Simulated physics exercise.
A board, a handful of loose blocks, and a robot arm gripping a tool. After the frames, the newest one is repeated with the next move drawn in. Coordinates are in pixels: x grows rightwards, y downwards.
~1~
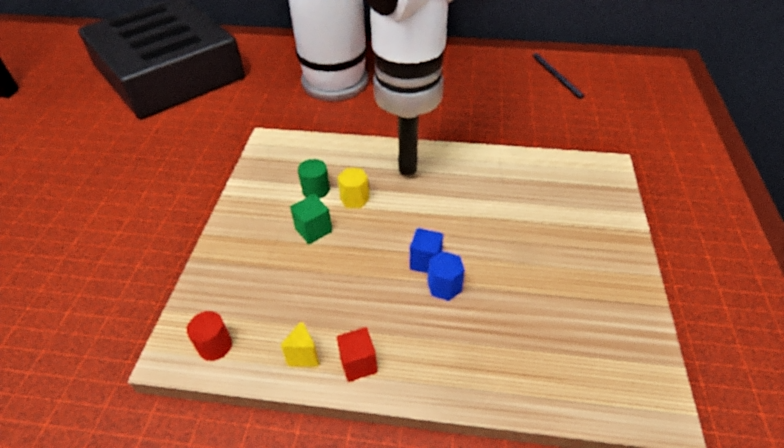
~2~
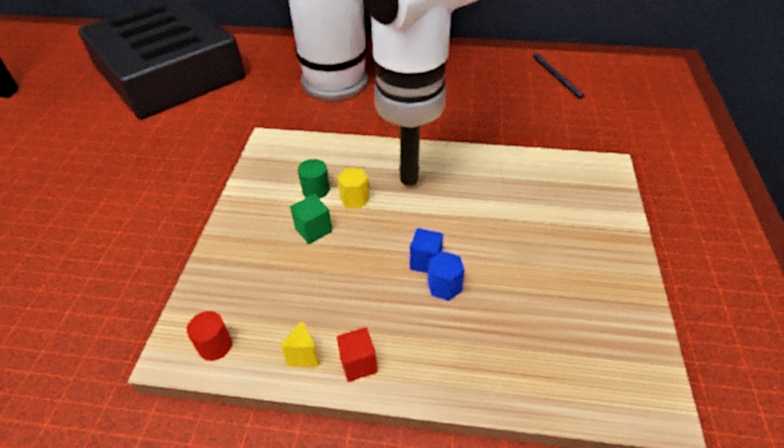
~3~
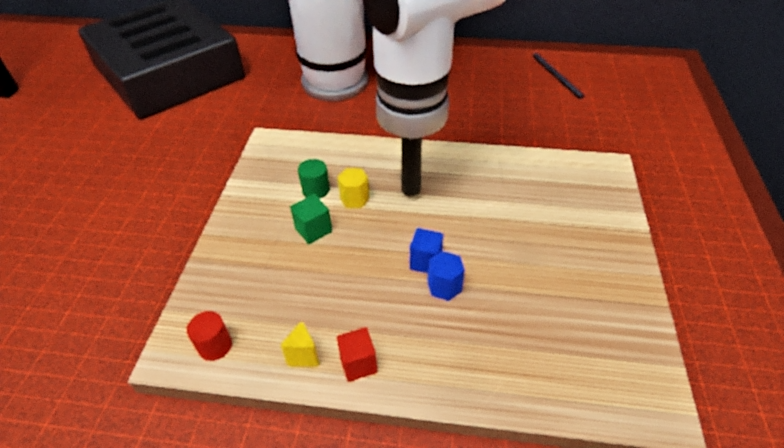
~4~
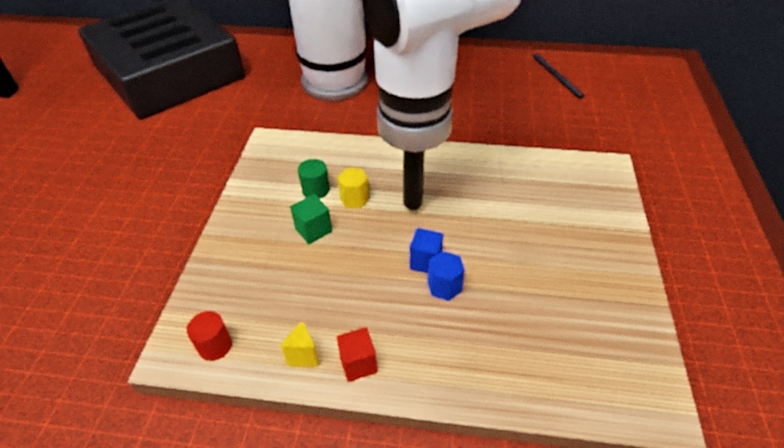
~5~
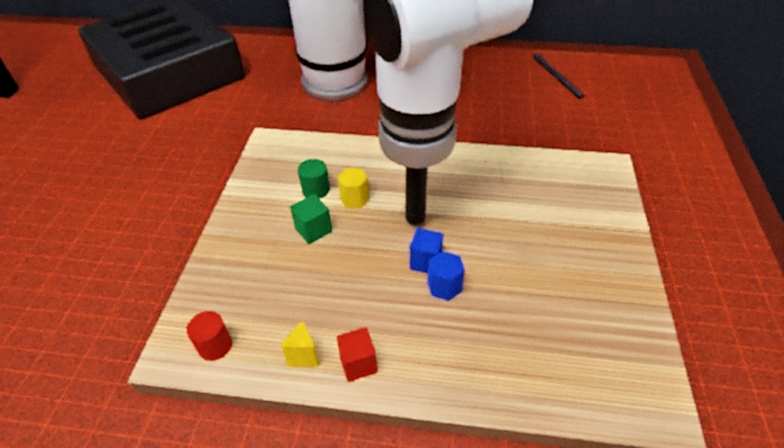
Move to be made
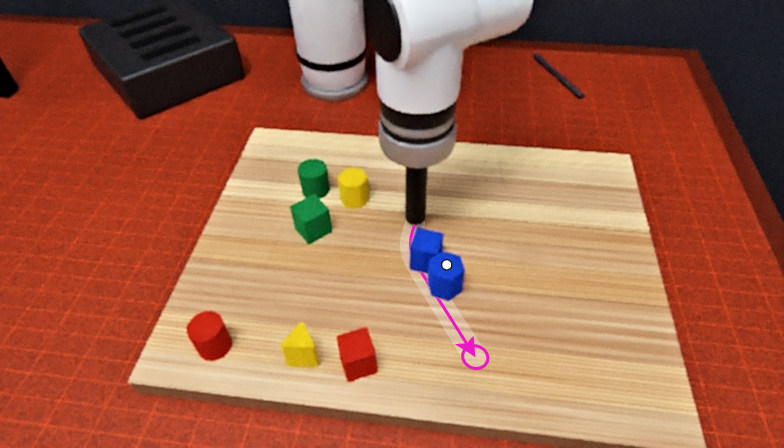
At the start, a white robot arm holds a dark rod upright near the back edge of a wooden board scattered with red, yellow, green and blue blocks. The arm then moves the rod steadily forward a short way, until its tip is just behind the blue cube, while the blocks stay still.
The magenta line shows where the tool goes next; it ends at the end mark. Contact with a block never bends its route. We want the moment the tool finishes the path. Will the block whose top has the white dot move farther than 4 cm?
Yes.
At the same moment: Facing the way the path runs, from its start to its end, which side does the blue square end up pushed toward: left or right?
It's set to shift left.
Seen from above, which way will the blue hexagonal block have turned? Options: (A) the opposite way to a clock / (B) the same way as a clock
B (the same way as a clock)
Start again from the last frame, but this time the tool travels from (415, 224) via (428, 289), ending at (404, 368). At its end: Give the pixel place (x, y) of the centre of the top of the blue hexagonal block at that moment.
The middle of the upper face of the blue hexagonal block will lie at about (487, 306) in the picture.
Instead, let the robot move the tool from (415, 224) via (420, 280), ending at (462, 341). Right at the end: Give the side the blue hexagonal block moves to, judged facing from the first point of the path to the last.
The answer is left: Facing from the path's start to its end, that's where the blue hexagonal block shifts.
The line goes from (415, 224) through (416, 264) and (444, 307) to (475, 357); the dot is on the blue hexagonal block.
What follows on the original path. One third of the way, tool at (417, 260); blue square at (442, 259), turned 30° anticlockwise; blue hexagonal block at (464, 281), turned 20° clockwise.
Two thirds of the way, tool at (445, 303); blue square at (469, 275); blue hexagonal block at (494, 297), turned 75° clockwise.
At the end, tool at (476, 352); yellow hexagonal block unmoved; blue square at (470, 275), turned 130° anticlockwise; blue hexagonal block at (494, 297), turned 75° clockwise.
